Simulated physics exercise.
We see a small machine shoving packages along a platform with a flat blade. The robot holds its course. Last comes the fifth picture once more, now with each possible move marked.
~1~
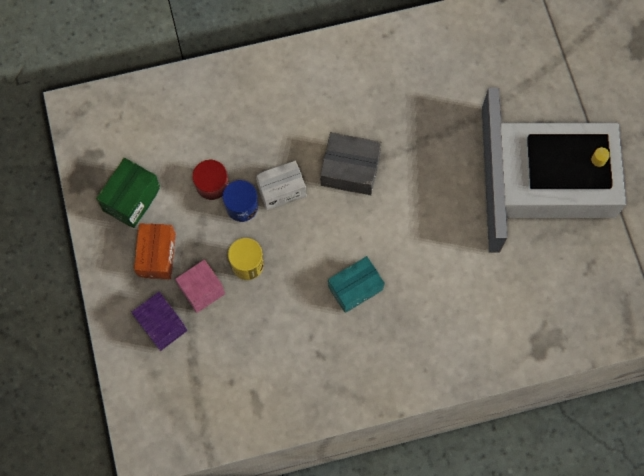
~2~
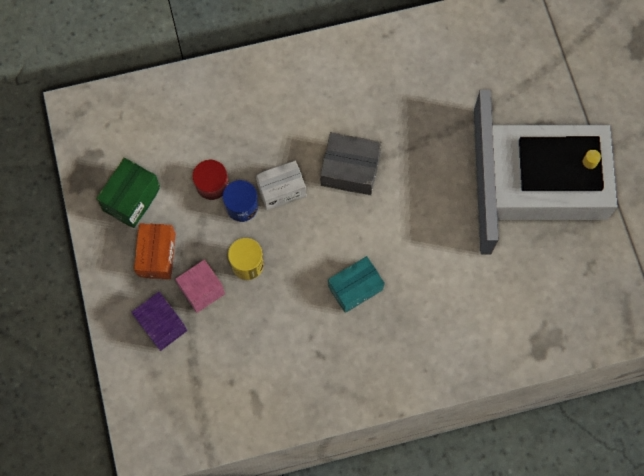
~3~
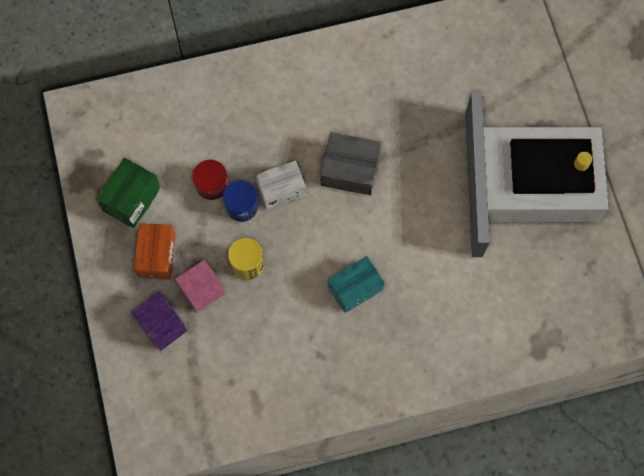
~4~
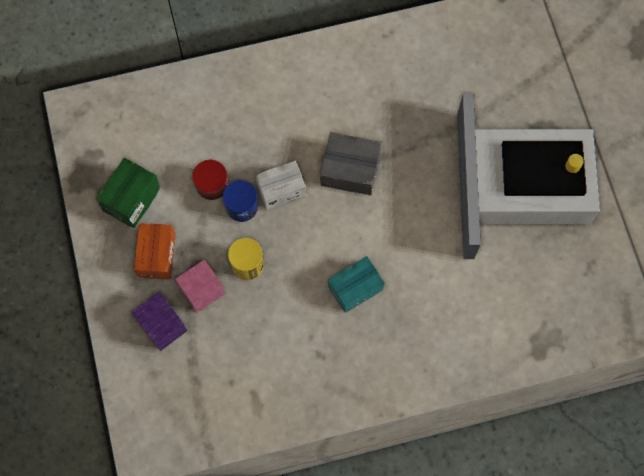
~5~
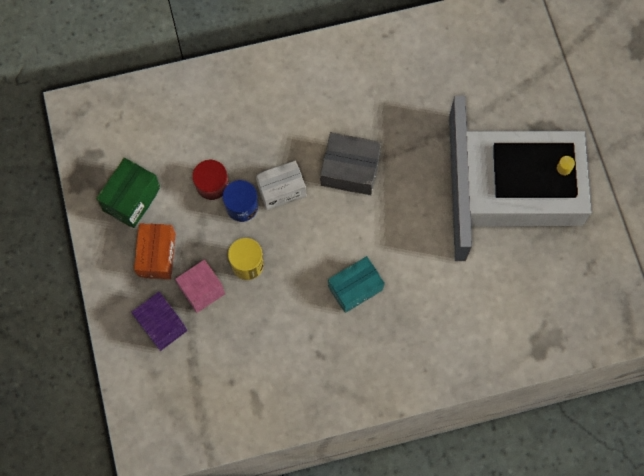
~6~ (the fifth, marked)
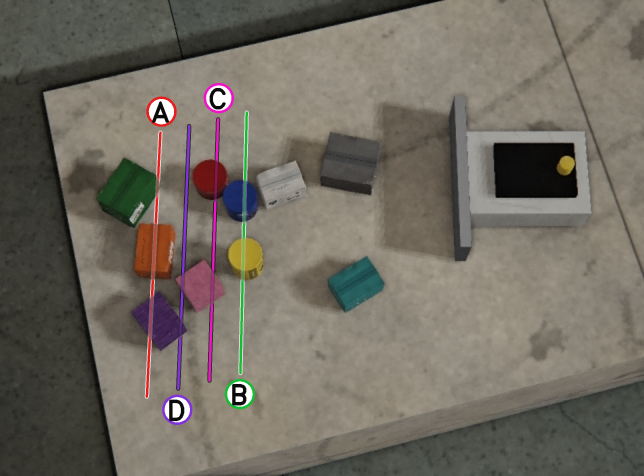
A small wheeled-looking machine with a flat blade edging slowly left across a stained platform, the scattered coloured packages staying still.
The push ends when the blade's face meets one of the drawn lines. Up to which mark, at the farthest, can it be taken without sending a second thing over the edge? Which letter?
Line A.
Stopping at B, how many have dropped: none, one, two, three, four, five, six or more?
The count is none.
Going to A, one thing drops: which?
It is the green parcel.
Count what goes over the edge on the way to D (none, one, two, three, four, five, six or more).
By then, none.
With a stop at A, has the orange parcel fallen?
By then, no.
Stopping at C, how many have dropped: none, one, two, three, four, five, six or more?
By then, none.
On the marked copy, A at (154, 259); B at (243, 237); C at (214, 245); D at (184, 252).
Following A. Soon after the start, robot (419, 196); turquoise box (325, 295); blue pail (233, 202).
Later, robot (308, 223); green parcel (104, 193); orange parcel (145, 256).
In the end, robot (219, 244); green parcel over the edge; blue pail (82, 232); one fallen.
As for the rest, B is within the limit but short; C is within the limit but short; D is within the limit but short.
